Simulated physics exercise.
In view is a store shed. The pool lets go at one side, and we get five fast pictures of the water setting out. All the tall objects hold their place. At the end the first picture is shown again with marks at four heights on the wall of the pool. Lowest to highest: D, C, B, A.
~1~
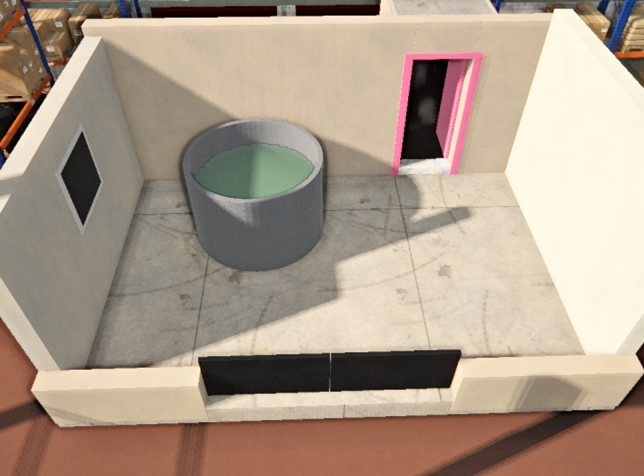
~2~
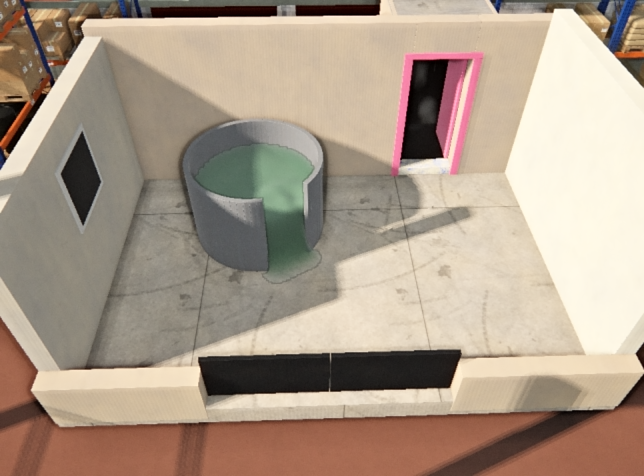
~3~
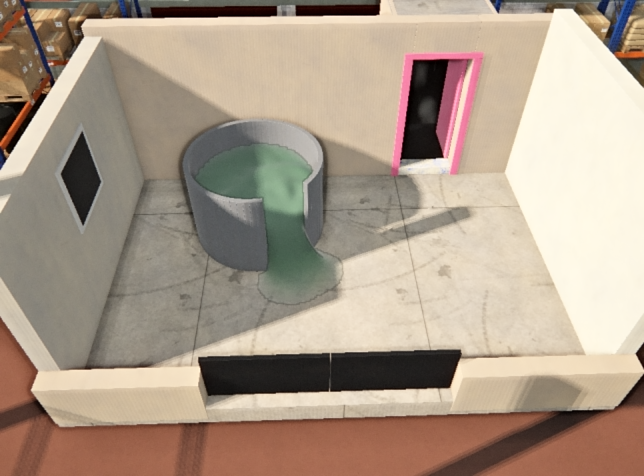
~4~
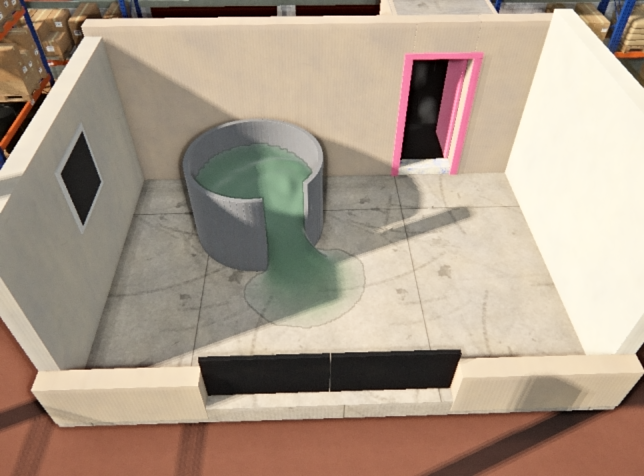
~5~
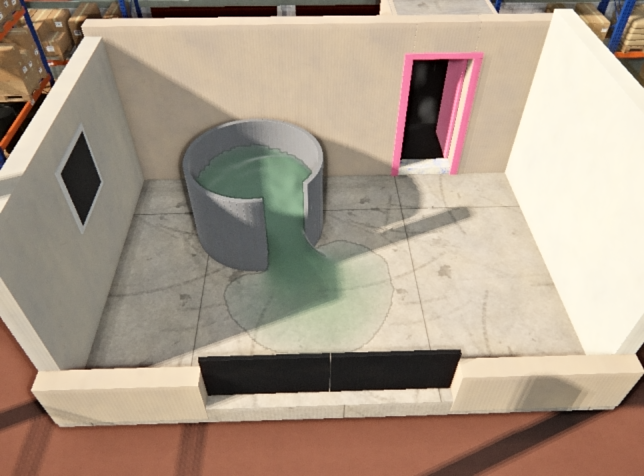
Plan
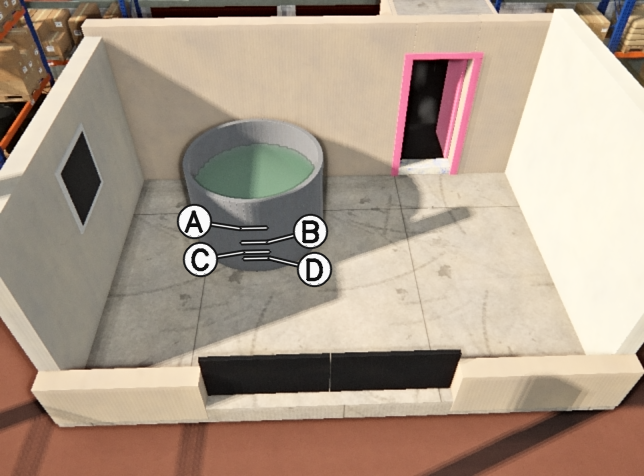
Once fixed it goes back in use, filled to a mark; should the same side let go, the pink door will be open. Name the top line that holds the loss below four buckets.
A is the one.
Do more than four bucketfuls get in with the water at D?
No, not at all.
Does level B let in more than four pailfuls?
No, that is safe.
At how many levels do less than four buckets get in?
All of the four.
On the marked copy, A at (253, 228); B at (254, 242); C at (256, 252); D at (256, 258); from the bottom up D, C, B, A.
Choosing A, a bucket or two gets in.
Choosing B, nothing gets over.
Choosing C, nothing gets over.
Choosing D, nothing gets over.
